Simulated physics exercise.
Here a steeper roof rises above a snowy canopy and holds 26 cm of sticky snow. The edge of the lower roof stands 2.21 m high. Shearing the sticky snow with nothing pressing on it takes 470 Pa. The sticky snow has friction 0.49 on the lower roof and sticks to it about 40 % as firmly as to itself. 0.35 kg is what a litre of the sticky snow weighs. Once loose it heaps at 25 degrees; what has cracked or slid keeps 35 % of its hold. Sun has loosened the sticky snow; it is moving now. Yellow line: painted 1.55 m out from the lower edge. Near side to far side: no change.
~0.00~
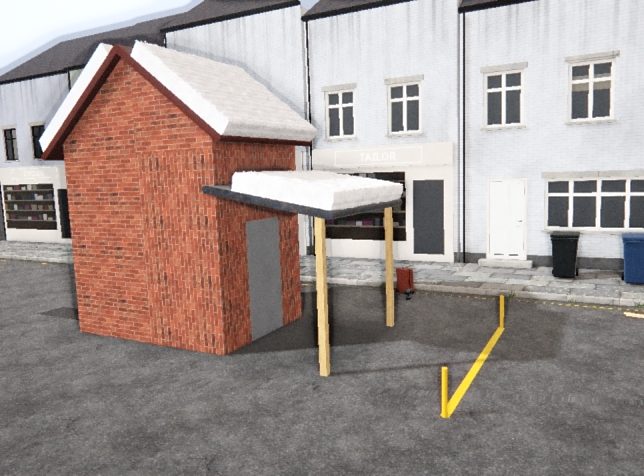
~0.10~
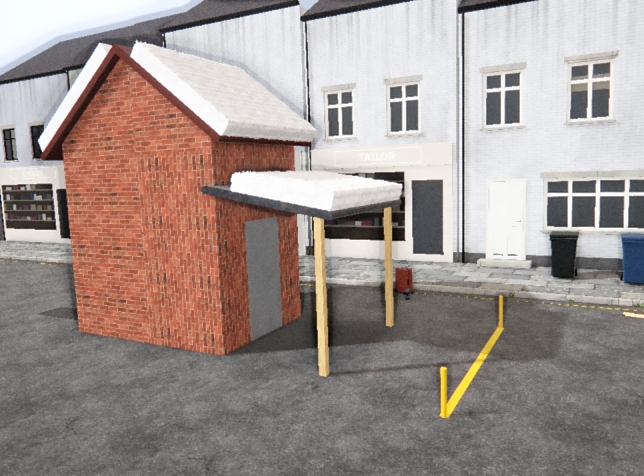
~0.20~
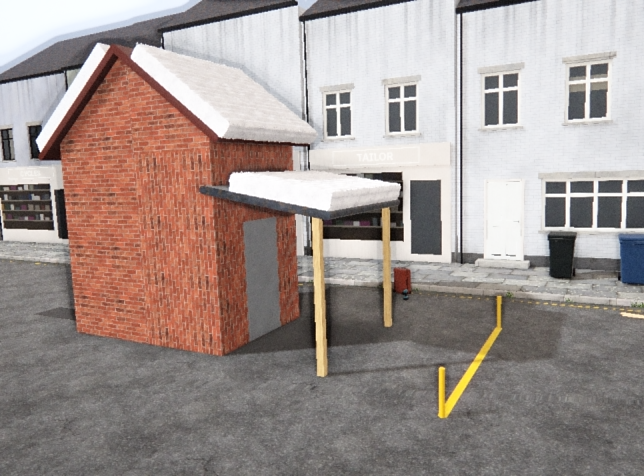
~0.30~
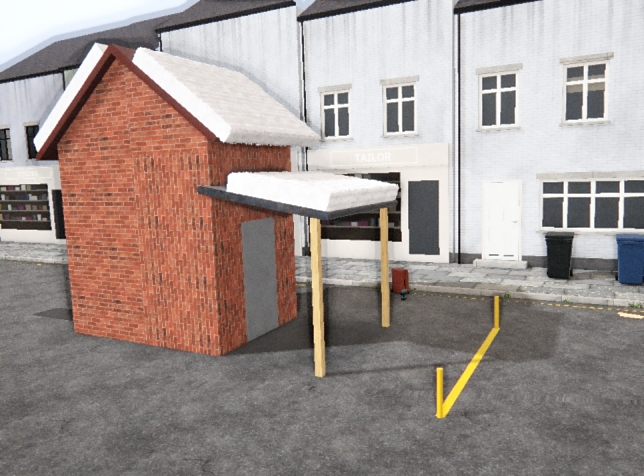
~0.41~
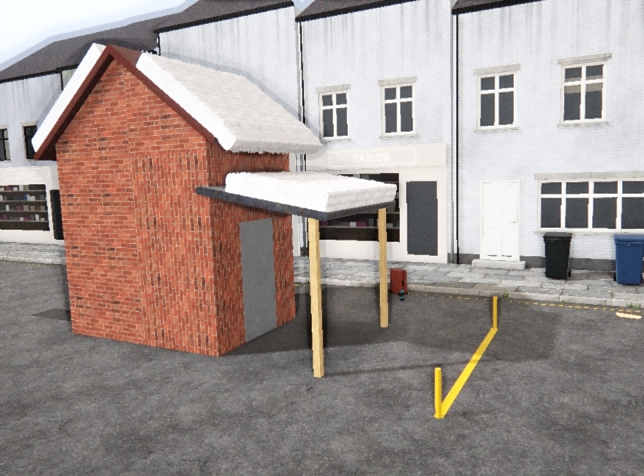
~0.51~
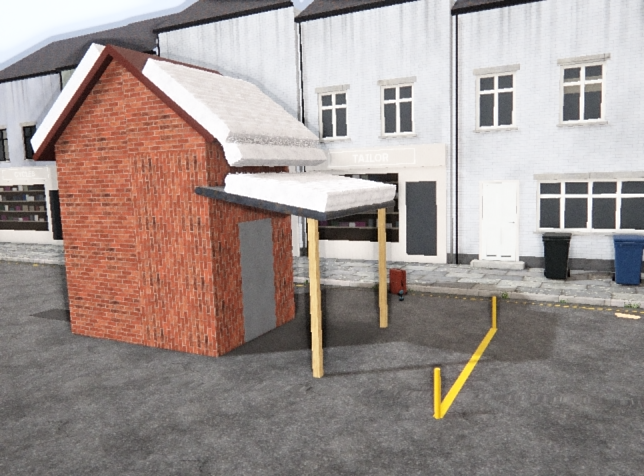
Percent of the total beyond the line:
2 %.
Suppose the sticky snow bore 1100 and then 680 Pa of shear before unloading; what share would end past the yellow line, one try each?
The answers, in order, are 0 % and 0 %.
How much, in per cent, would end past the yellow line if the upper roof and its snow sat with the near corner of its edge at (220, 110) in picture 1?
Roughly 16 %.
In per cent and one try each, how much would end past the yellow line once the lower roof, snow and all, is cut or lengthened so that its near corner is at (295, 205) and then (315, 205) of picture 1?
Try 1: Near 8 %; try 2: Near 6 %.
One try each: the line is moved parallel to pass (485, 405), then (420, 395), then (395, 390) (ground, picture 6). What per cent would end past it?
One by one: 1 in a hundred, 5 in a hundred, 10 in a hundred.
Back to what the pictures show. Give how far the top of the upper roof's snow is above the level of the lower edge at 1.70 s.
At that moment it reaches around 0.7 m above the edge.
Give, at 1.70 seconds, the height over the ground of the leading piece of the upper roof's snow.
Some 1.2 m.
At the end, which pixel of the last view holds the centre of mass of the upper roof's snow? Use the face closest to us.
Near pixel (307, 247).
By 1.05 s, none is below the lower edge and 0 % is past the line.
By 1.70 s, 7 % is below the lower edge and 0 % is past the line.
By 2.35 s, 24 % is below the lower edge and 2 % is past the line.
By 3.00 s, 29 % is below the lower edge and 2 % is past the line.
By 3.60 s, at the end, 29 % is below the lower edge and 2 % is past the line.
